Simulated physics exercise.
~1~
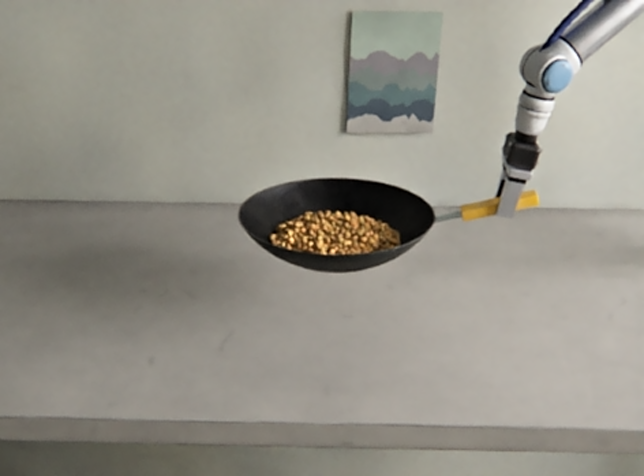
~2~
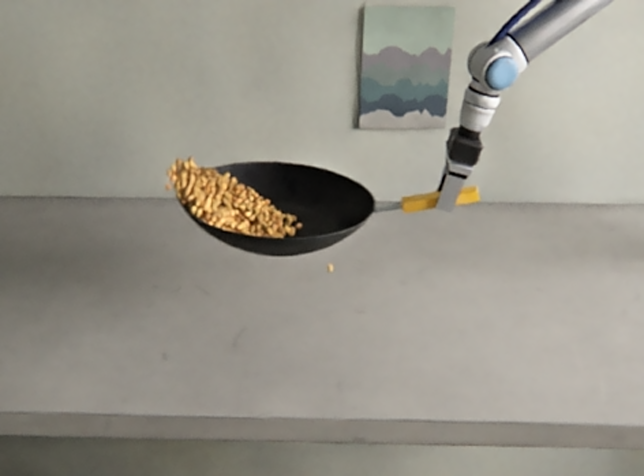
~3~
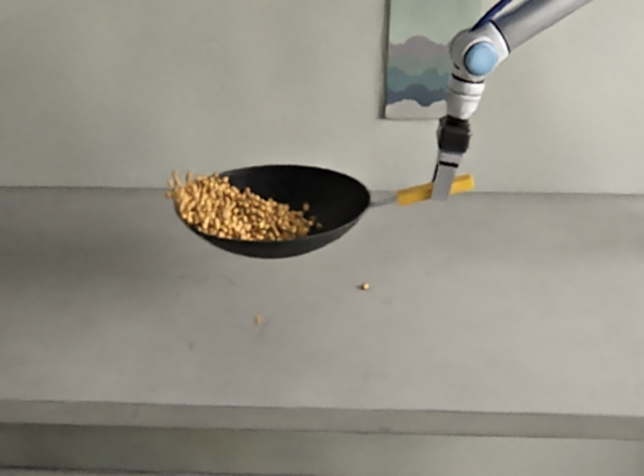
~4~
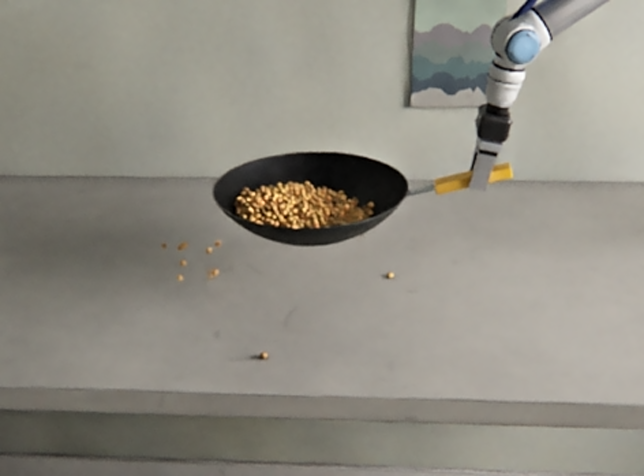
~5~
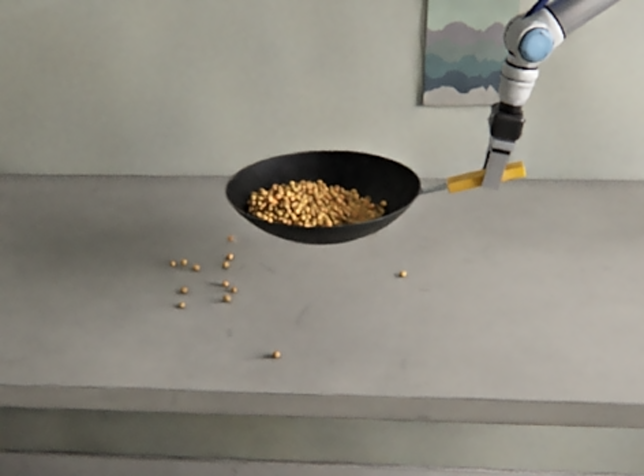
Against a pale green wall with a layered landscape print, a robot arm holds a black wok of dried chickpeas by its yellow handle above a grey counter. The arm moves the wok to the left, and the chickpeas surge up the far left side in a steep heap, a stray one dropping below. The heap begins to slump back as a few pieces fall toward the counter. The arm then carries the wok back to the right, and the load settles in the bowl. It ends with the wok level, still mostly full, and a small scatter of chickpeas lying on the counter.
